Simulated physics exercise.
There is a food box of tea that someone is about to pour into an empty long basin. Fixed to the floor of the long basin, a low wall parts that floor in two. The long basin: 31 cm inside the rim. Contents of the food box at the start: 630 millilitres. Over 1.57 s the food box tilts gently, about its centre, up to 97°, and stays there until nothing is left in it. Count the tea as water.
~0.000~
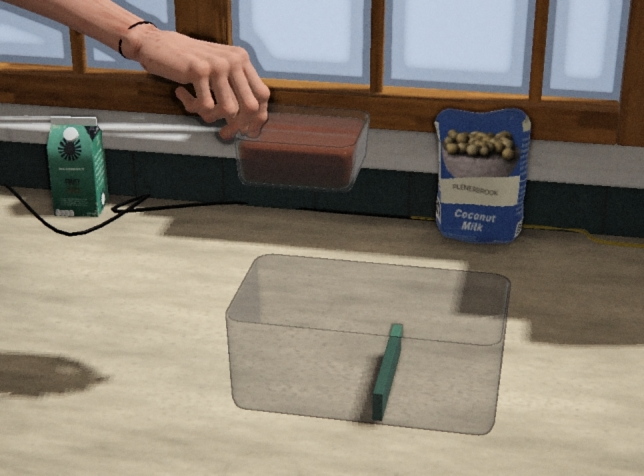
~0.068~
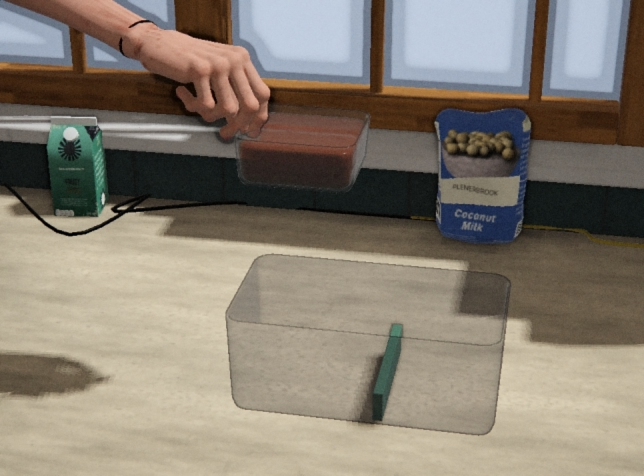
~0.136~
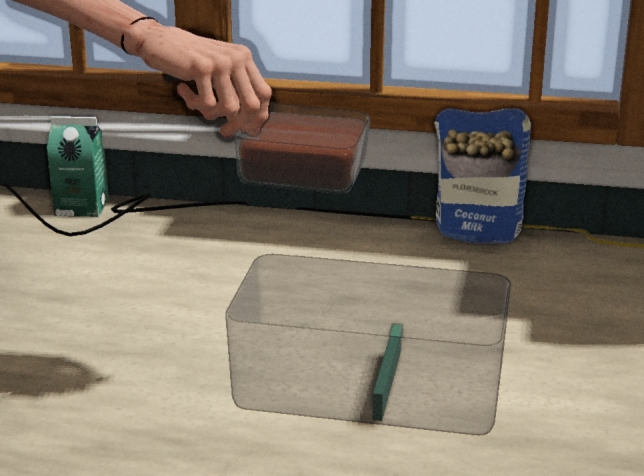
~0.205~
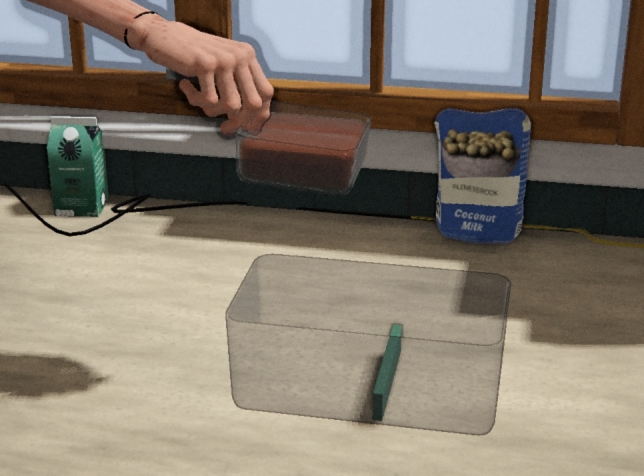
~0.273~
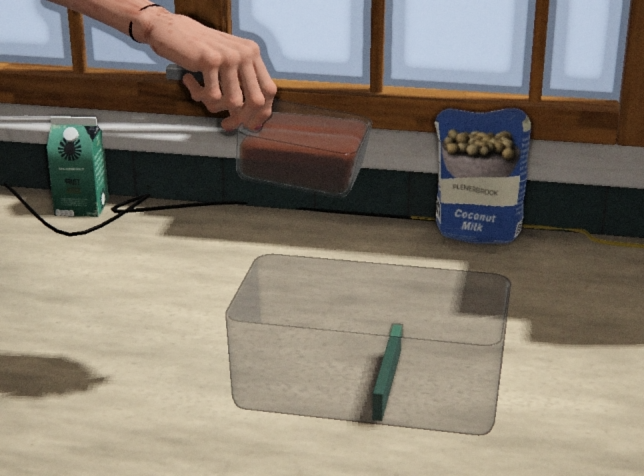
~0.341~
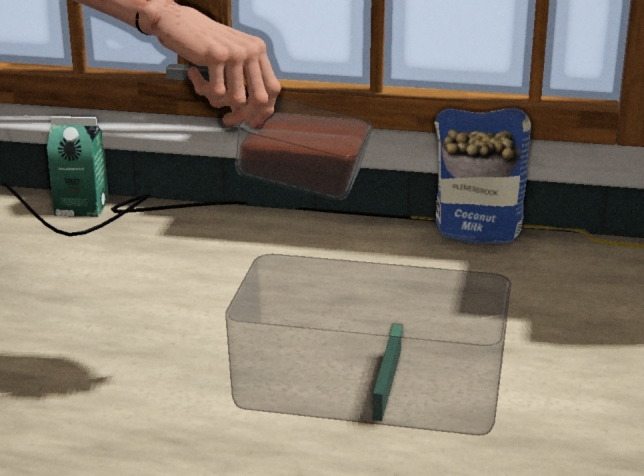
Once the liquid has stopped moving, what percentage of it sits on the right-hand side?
About 74 per cent.
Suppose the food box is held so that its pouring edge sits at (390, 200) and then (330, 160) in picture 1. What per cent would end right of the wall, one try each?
Result: 85 per cent, then 55 per cent.
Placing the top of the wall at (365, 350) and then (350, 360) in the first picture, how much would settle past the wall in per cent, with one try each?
One try each: Around 85 percent and then around 90 percent.
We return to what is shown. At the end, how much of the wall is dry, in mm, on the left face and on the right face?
Looks like roughly 32 mm on the left and roughly 14 mm on the right.
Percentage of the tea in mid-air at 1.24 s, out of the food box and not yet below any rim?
In-air share: About 9 %.
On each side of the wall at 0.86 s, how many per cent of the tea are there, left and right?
1 per cent left and 22 right, roughly.
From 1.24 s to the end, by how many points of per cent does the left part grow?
Close to 14% of the whole.
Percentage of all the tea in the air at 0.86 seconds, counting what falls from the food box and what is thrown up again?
Close to 38 per cent, I'd say.
By 0.86 s the tilt is 56° and 39 per cent is still to pour, 1 is left of the wall and 22 right of it.
By 1.24 s the tilt is 87° and 8 per cent is still to pour, 10 is left of the wall and 72 right of it.
By 1.64 s the tilt is 97° and 0 per cent is still to pour, 22 is left of the wall and 74 right of it.
By 2.07 s the tilt is 97° and 0 per cent is still to pour, 24 is left of the wall and 74 right of it.
At rest 24 per cent lies left of the wall, 74 right of it and 2 outside.
